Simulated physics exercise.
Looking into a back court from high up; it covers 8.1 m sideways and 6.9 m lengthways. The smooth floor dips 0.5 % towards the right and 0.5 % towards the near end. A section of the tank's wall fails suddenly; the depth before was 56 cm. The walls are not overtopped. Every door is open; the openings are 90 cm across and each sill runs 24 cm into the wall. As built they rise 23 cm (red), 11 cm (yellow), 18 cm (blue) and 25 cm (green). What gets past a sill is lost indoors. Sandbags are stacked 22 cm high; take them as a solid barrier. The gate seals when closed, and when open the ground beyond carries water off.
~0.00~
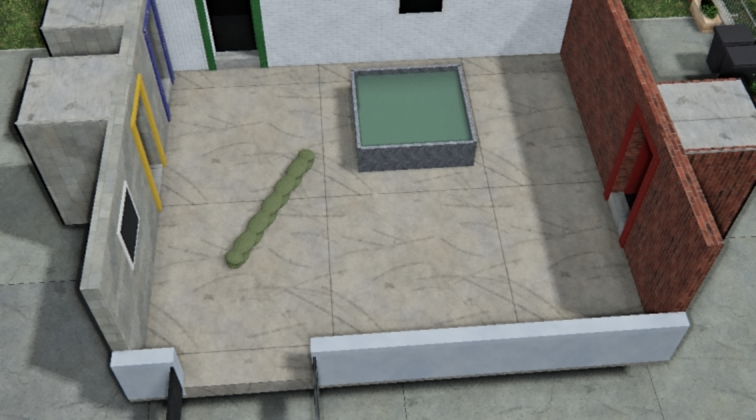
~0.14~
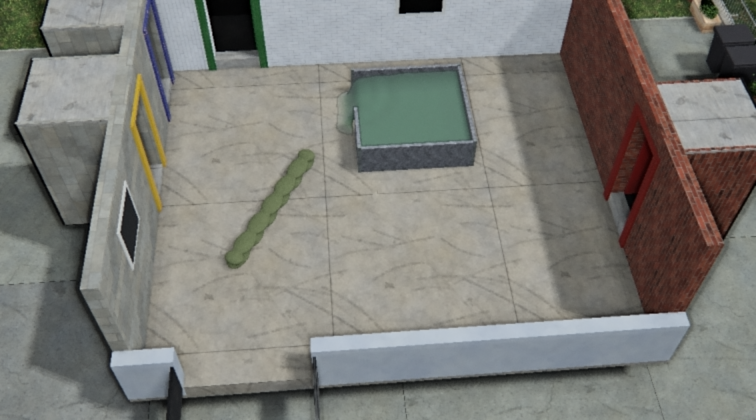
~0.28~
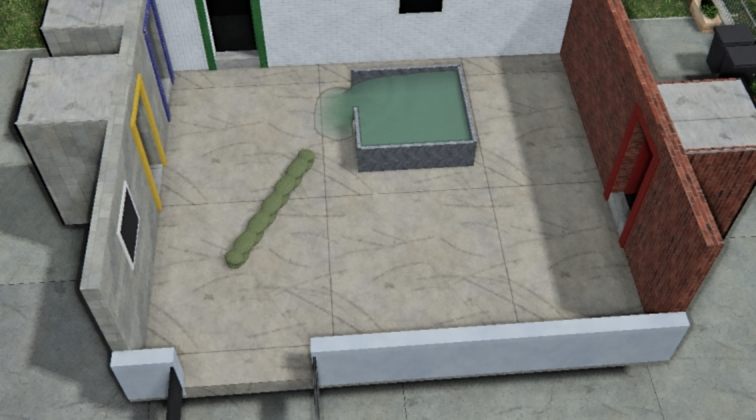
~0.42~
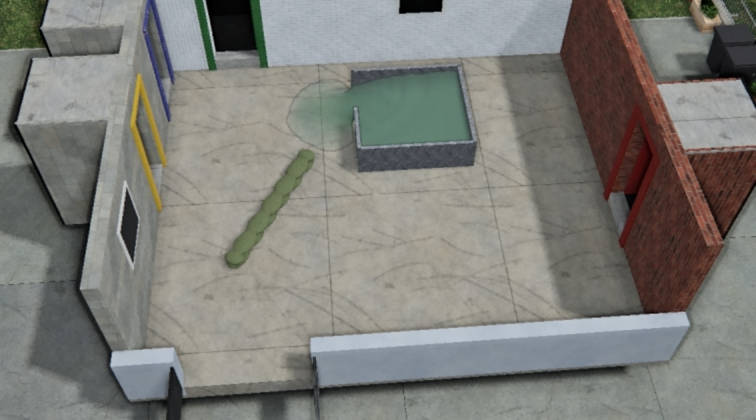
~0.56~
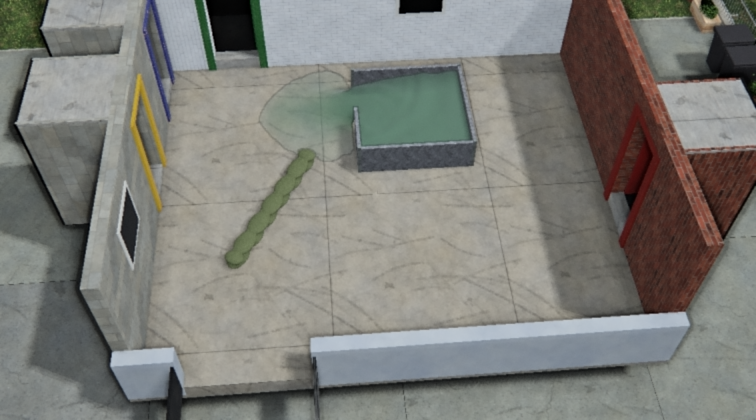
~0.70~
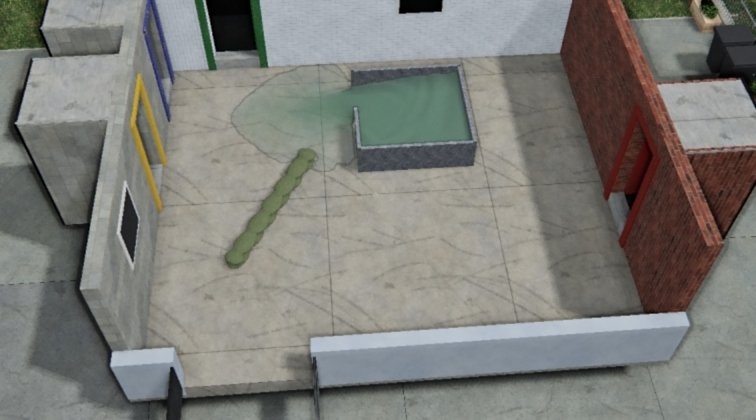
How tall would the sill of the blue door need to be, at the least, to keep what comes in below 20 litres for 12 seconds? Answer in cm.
At least 23 cm or so.
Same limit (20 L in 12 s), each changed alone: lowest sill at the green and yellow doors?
About 11.5 cm at green and 9.5 cm at yellow.
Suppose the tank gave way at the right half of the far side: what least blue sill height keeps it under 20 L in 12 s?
Some 10.5 cm.
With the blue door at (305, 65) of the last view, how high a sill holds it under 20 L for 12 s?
Roughly 10.5 cm.
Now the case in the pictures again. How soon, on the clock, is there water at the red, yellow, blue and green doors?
Red not within the 12 s, yellow 1.8 s, blue 1.2 s, green 1.1 s.
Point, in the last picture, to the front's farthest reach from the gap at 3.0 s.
Near (151, 296).
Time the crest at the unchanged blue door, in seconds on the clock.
Near 2.4 s.
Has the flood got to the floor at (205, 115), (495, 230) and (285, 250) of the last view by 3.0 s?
In that order: Under water, still dry, not reached.
After 1.4 s water covers 20 % of the floor, deepest (30 cm) near (344, 108); 11 cm at the blue door, 0 litres in over its 18 cm sill.
After 3.0 s water covers 25 % of the floor, deepest (28 cm) near (172, 91); 27 cm at the blue door, 31 litres in over its 18 cm sill.
After 12.0 s water covers 60 % of the floor, deepest (10 cm) near (143, 376); 6 cm at the blue door, 54 litres in over its 18 cm sill.
At the blue door as built, the water arrived by 1.3 s and peaked near 31 cm at 2.4 s.
With a sill of 20.5 cm, 33 litres would have come in within the 12 s; with 28 cm, 5 litres. So under 20 litres takes about 23 cm.
